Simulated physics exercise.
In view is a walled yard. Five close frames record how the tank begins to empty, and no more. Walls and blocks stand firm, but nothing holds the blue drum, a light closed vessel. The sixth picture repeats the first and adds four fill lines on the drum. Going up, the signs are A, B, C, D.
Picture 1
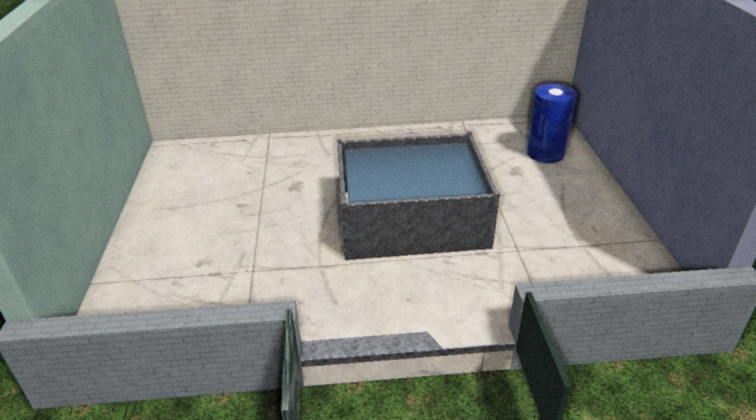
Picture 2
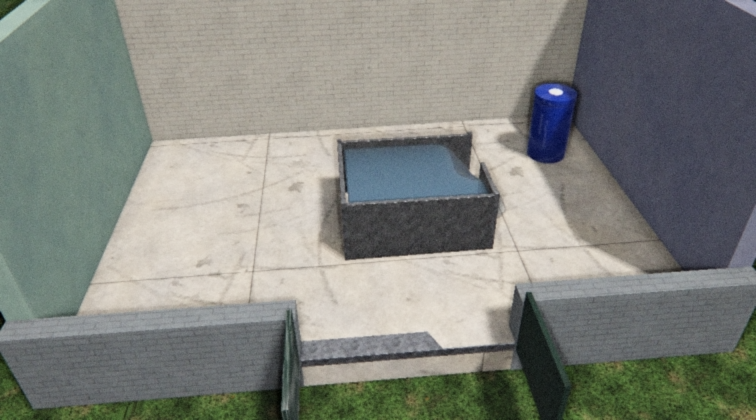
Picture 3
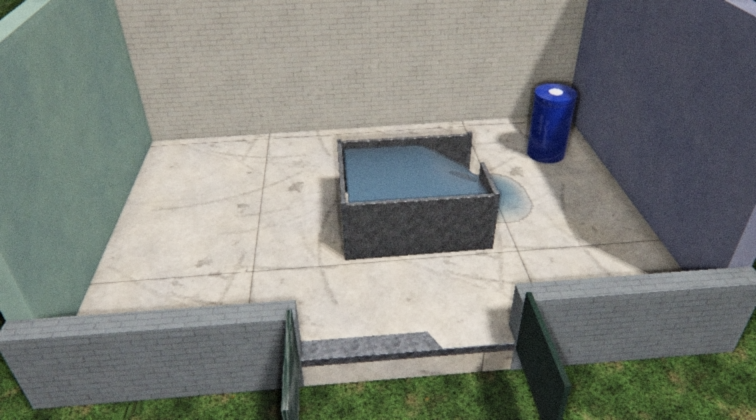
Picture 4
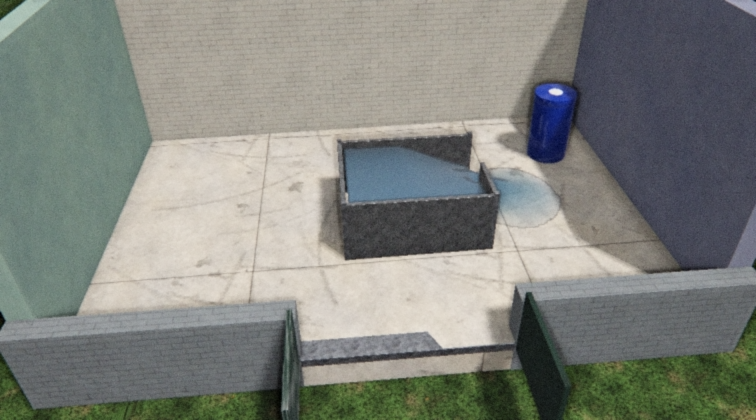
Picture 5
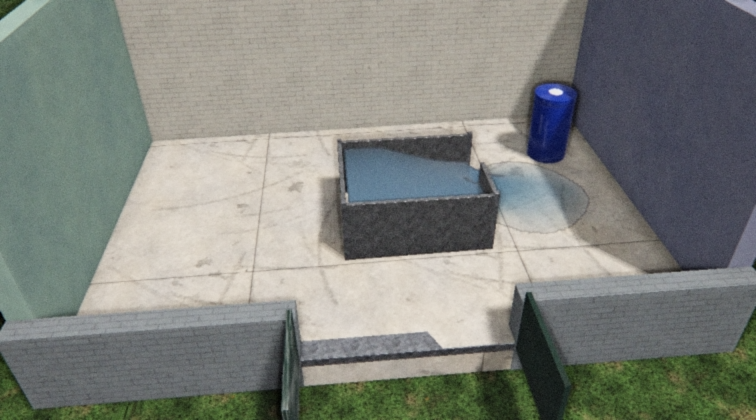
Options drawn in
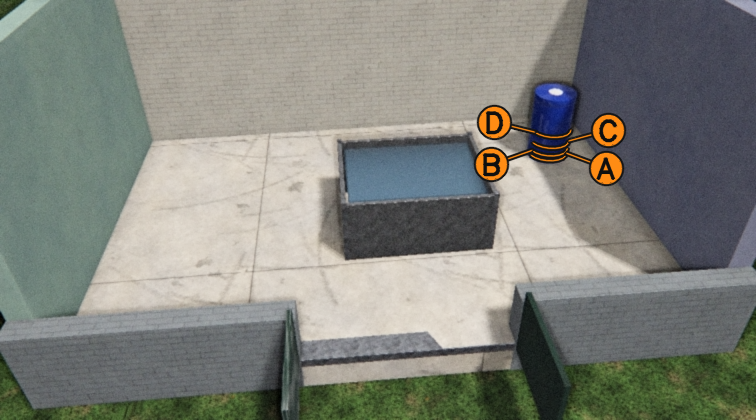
A dark stone-sided tank full of blue water stands near the middle of a paved, walled yard, seen from above and in front by a camera that stays still. A blue drum stands at the back right, between pale brick and dark bluish walls, with a green wall left and an open gate in front. Part of the tank's right side opens, and water pours out, spreading rightward across the paving near the drum.
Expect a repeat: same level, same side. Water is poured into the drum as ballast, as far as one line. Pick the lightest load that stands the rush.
I would pick level C.
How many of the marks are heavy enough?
Two of them.
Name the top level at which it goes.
The answer is B.
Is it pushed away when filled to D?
No, that is safe.
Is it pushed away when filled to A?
Yes.
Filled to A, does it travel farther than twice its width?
Yes, it does.
On the marked copy, A at (552, 160); B at (553, 155); C at (555, 148); D at (557, 137); from the bottom up A, B, C, D.
If A is chosen, it is pushed about 3 times its own width away.
If B is chosen, it is pushed about twice its own width away.
If C is chosen, it shifts by a finger or two and stays.
If D is chosen, it does not move.
